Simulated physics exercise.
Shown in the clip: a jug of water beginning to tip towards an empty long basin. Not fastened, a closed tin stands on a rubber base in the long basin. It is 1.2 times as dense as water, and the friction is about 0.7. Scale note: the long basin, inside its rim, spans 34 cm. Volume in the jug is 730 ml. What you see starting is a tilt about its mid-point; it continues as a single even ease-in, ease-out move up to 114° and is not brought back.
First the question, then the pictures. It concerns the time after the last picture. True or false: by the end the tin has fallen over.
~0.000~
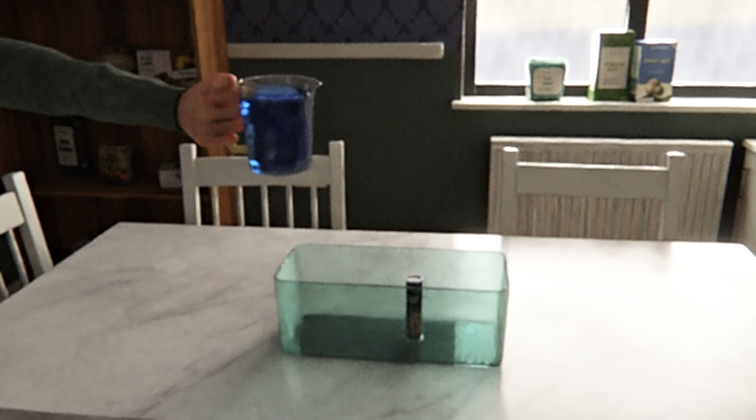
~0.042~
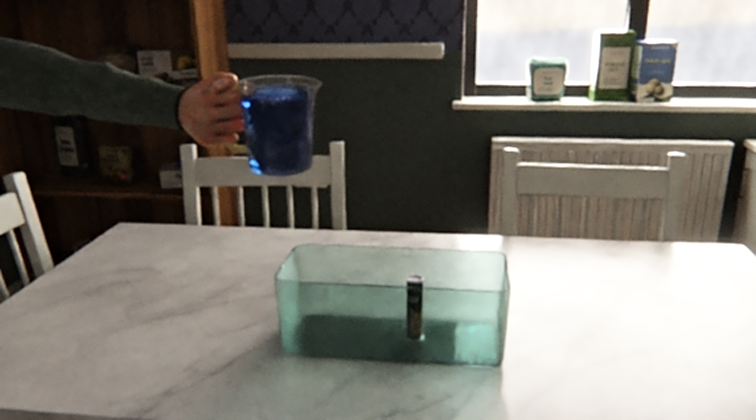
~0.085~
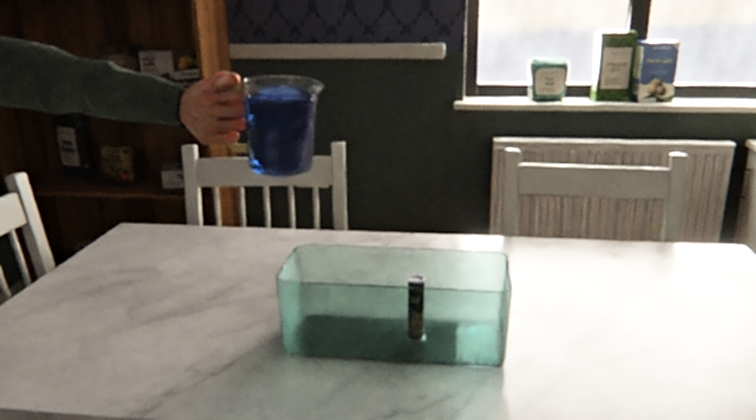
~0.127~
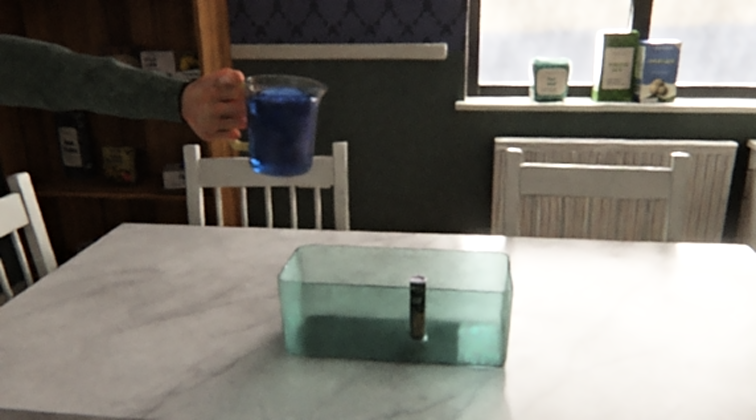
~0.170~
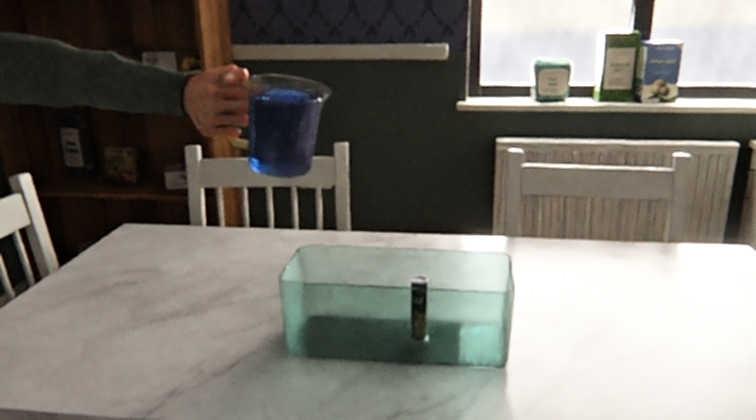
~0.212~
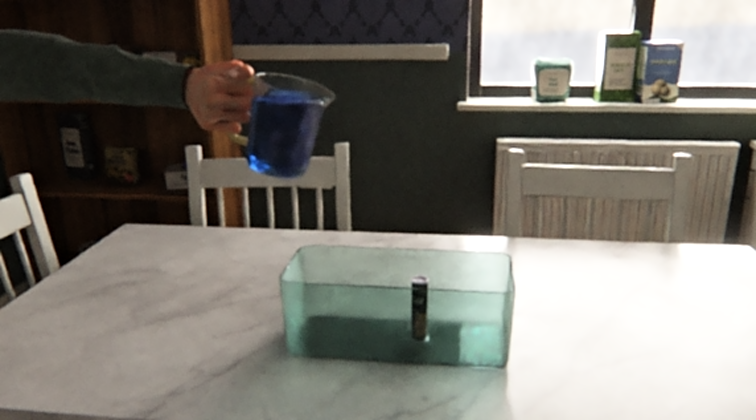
True.
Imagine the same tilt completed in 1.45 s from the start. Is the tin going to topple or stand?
Then it tips over.
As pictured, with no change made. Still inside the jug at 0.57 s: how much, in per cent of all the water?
Roughly 74 %.
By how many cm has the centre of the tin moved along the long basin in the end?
Net tin displacement: Roughly 8.0 cm.
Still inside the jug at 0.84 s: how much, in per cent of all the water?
Roughly 16 percent remains.
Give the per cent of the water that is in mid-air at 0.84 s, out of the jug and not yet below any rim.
Near 32 percent.
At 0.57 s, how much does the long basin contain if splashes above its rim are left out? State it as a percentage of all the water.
Some 2 per cent.
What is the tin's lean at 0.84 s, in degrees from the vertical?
It sits at roughly 15°.
Then, 0.57 s in, the tilt is 79° and 74 per cent is still to pour; the tin stands where it began.
Then, 0.84 s in, the tilt is 112° and 17 per cent is still to pour; the tin leans 15°.
Then, 1.12 s in, the tilt is 114° and 0 per cent is still to pour; the tin lies on its side.
Then, 1.42 s in, the tilt is 114° and 0 per cent is still to pour; the tin lies on its side.
Finally, the tin lies on its side.
